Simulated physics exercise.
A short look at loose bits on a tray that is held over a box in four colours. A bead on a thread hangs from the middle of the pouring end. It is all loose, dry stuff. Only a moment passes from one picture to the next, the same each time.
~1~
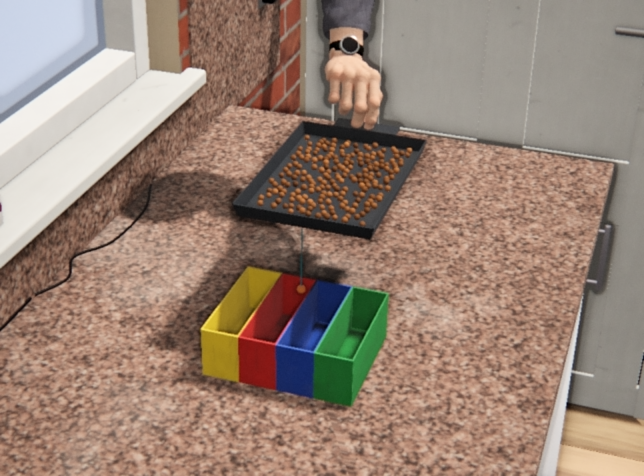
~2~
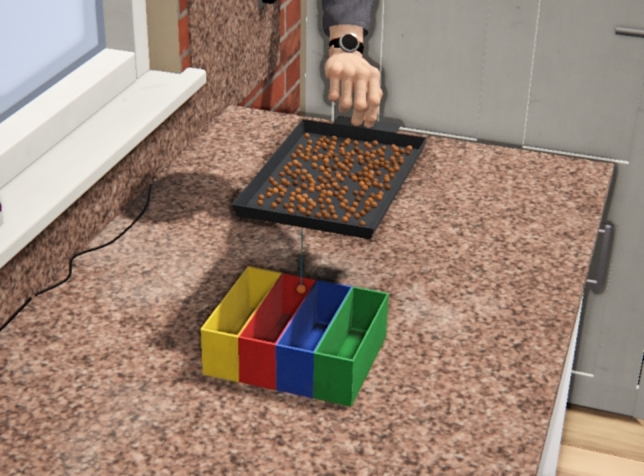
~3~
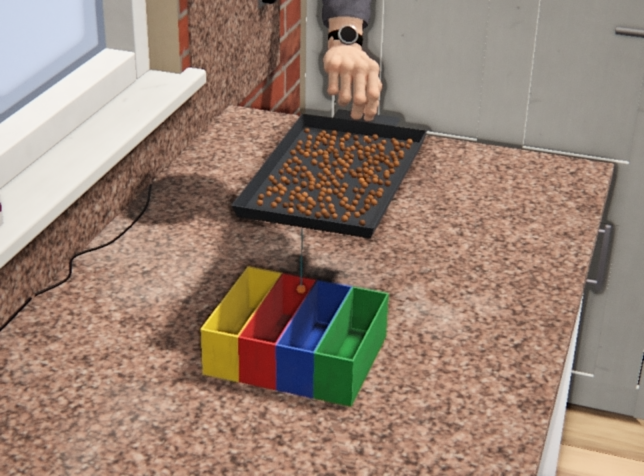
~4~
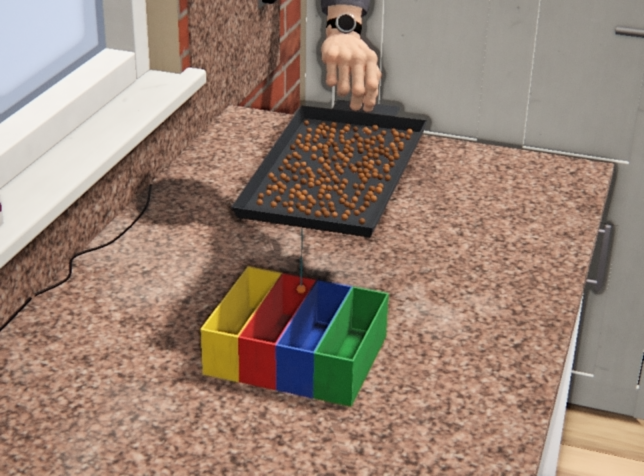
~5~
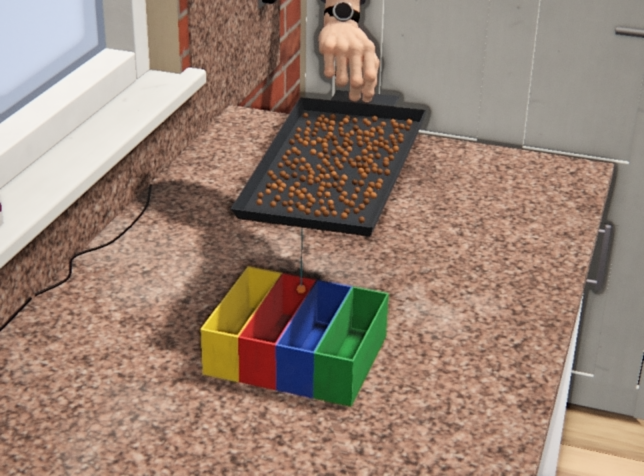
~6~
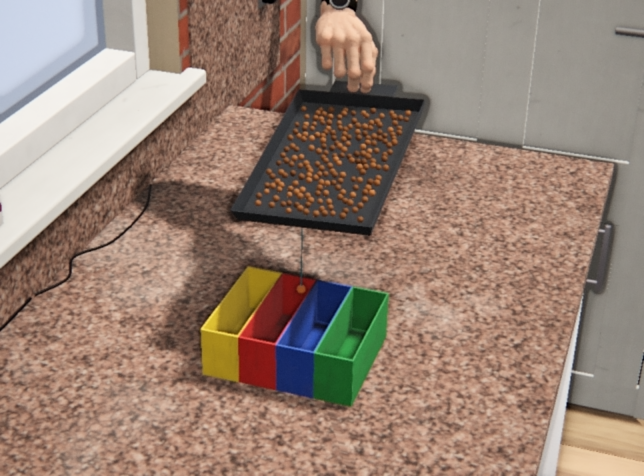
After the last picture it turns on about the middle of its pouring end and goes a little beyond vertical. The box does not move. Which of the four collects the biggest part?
The yellow cell gets the most.
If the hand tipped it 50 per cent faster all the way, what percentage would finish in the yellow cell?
Close to 50 per cent.
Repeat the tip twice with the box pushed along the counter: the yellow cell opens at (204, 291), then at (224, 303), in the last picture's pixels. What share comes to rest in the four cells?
In turn 100 and 100 in a hundred.
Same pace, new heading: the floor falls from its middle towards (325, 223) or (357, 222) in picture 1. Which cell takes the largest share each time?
The first try: The green cell. The second: That green cell.
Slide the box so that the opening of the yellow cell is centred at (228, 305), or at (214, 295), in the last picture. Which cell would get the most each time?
One: The cell in yellow. Two: The red one.
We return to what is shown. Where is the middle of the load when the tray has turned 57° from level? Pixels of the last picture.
At about (275, 204).
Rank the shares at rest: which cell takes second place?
The runner-up: The red cell.
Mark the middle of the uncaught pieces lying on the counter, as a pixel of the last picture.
At about (146, 350).
Soon, tray tipped steeply; nearly all on the tray; a stray few in the red cell; a stray few in the yellow cell; a stray few falling or outside the box.
A while on, tray tipped right over; about half on the tray; a small part in the yellow cell; a stray few in the red cell; a stray few in the blue cell; about a third falling or outside the box.
Towards the end, tray tipped past a quarter turn; about half in the yellow cell; about a quarter in the red cell; a small part in the blue cell; about a quarter falling or outside the box.
Finally, tray tipped past a quarter turn; about half in the yellow cell; about a quarter in the red cell; a small part in the blue cell; none in the green cell; about a quarter outside the box.
